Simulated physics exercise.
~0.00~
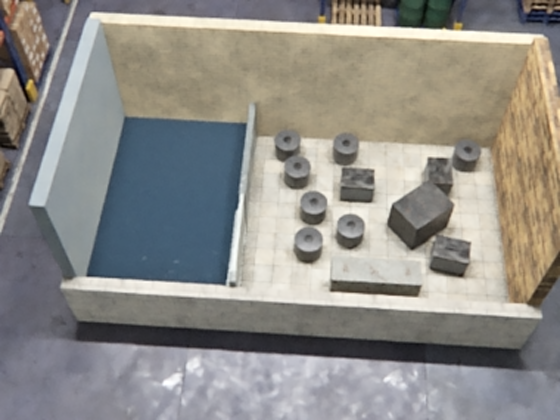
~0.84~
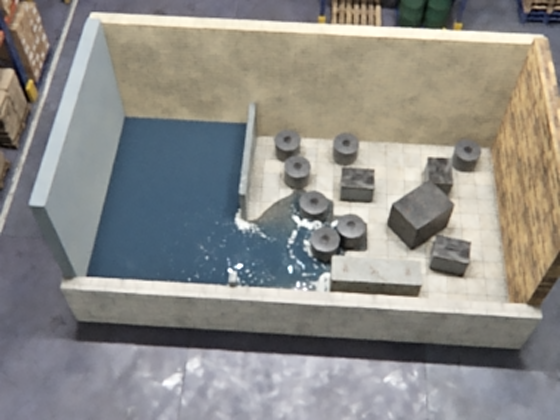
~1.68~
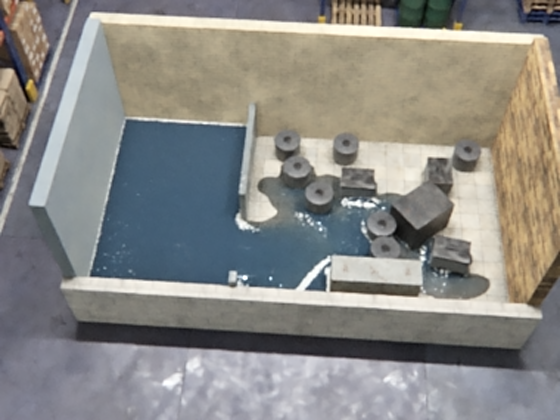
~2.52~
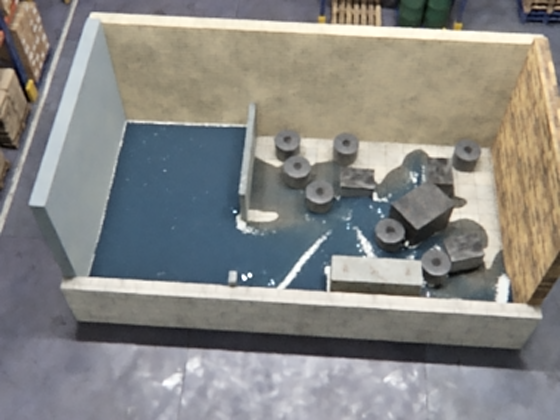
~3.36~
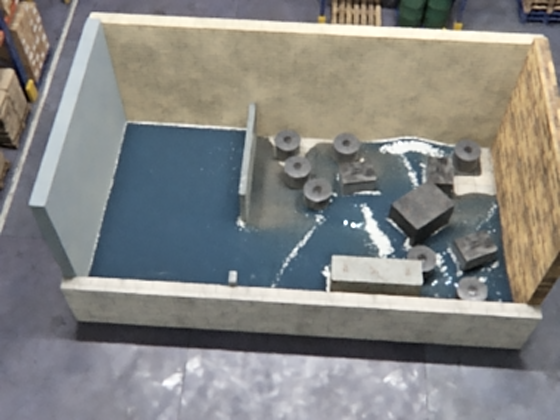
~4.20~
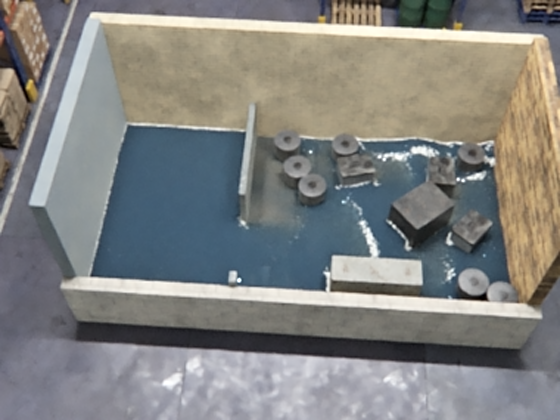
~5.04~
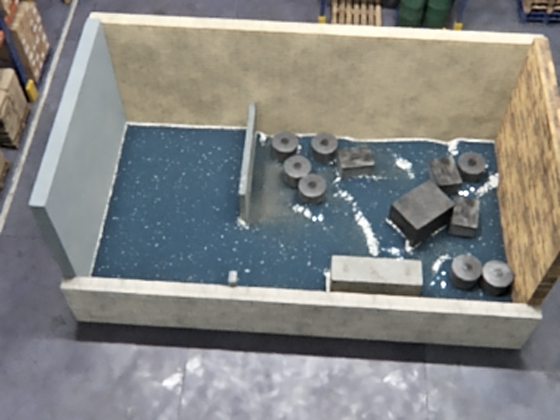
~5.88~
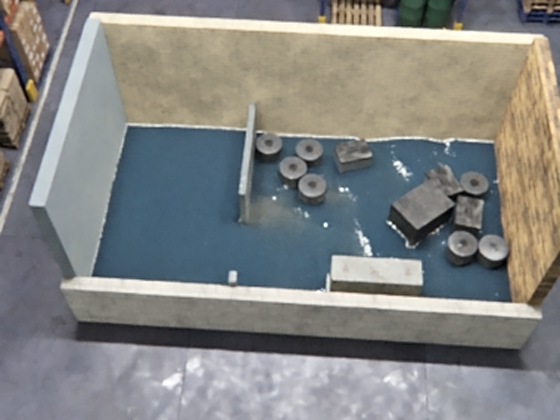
A large open-topped room with pale stone walls stands on a grey warehouse floor, seen from above. Still blue water fills the left part behind a thin partition, while dark grey round tubs and blocky chests sit on the pale tiled floor to the right. The near part of the partition gives way, and water spills through, pushing the nearest tubs rightward. It spreads around the chests until it covers the whole floor. Two tubs drift to the near right corner, then edge back up, while others shift left. At the end, the upright tubs and chests stand scattered in calmer water.
